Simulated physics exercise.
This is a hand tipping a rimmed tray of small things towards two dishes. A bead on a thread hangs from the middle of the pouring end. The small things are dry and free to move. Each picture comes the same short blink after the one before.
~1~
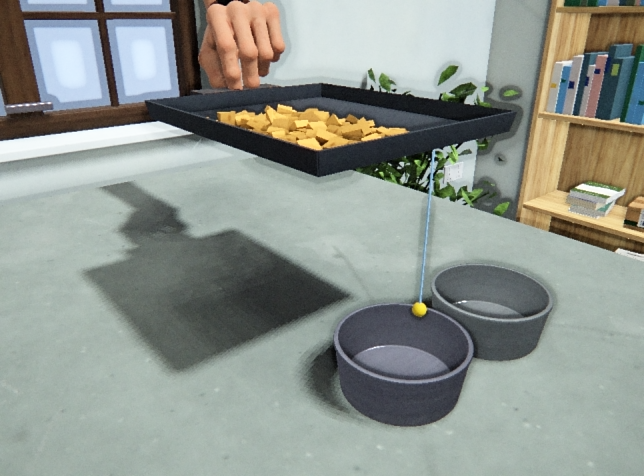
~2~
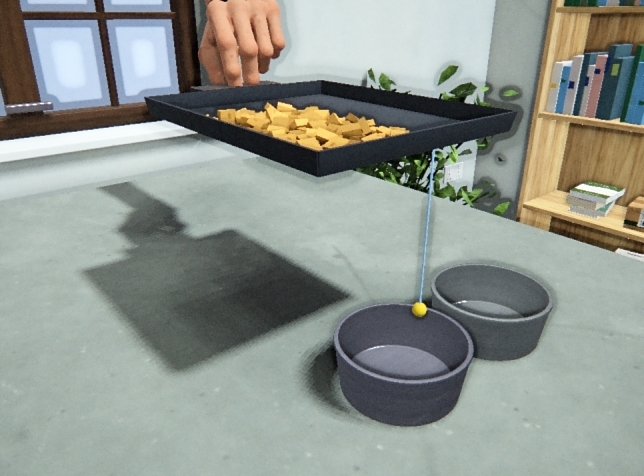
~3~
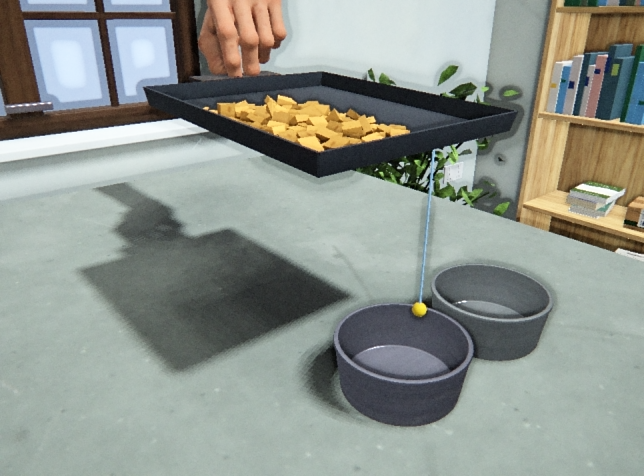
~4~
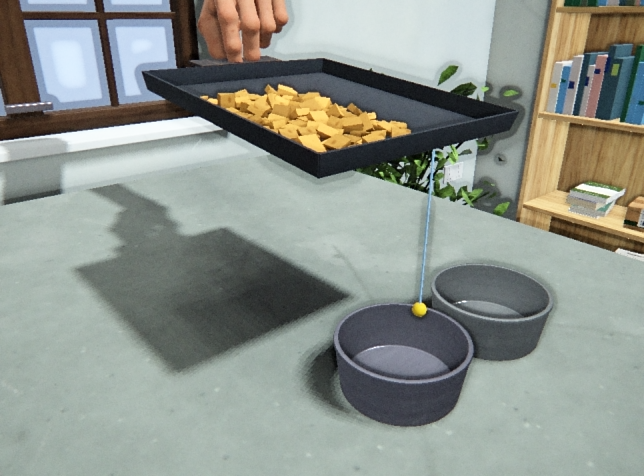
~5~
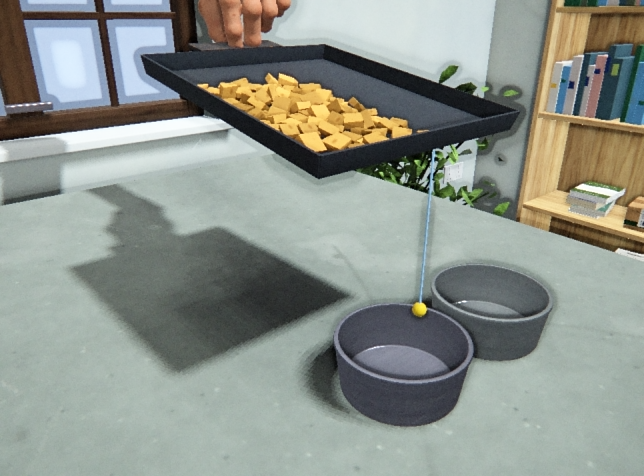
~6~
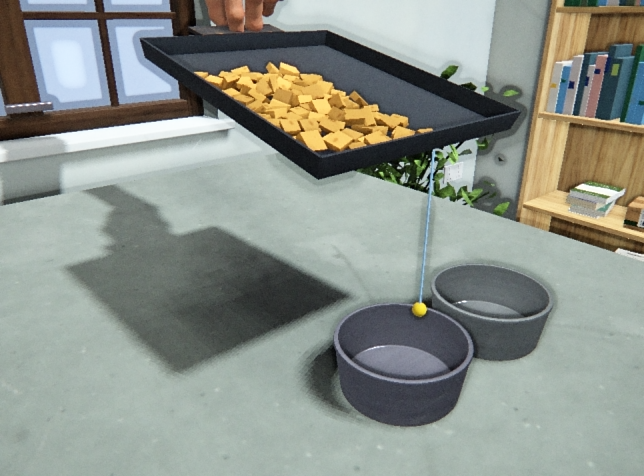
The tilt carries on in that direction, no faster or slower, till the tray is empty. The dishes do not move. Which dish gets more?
More goes to the left dish.
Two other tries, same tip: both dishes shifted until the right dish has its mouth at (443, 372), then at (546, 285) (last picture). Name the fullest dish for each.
At the first place the right one, at the second left.
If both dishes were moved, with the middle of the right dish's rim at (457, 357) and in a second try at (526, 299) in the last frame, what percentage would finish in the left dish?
Near 30 % and 40 %.
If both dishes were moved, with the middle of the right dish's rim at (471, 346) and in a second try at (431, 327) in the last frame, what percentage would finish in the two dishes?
Near 80 % and 50 %.
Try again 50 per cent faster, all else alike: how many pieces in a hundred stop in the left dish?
Roughly 20 in a hundred.
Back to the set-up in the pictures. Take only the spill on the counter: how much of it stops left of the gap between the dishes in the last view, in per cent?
About 60 per cent.
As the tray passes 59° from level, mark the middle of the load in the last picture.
Close to (364, 92).
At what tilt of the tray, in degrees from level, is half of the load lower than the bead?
At some 110 degrees.
Just after the last frame, tray tipped steeply; every one on the tray.
A moment on, tray tipped right over; roughly two thirds on the tray; about a tenth in the left dish; roughly a quarter outside both.
Further on, tray tipped past a quarter turn; roughly a quarter in the left dish; roughly two thirds outside both.
When it is over, tray tipped past a quarter turn; roughly a quarter in the left dish; not one in the right dish; roughly two thirds outside both.
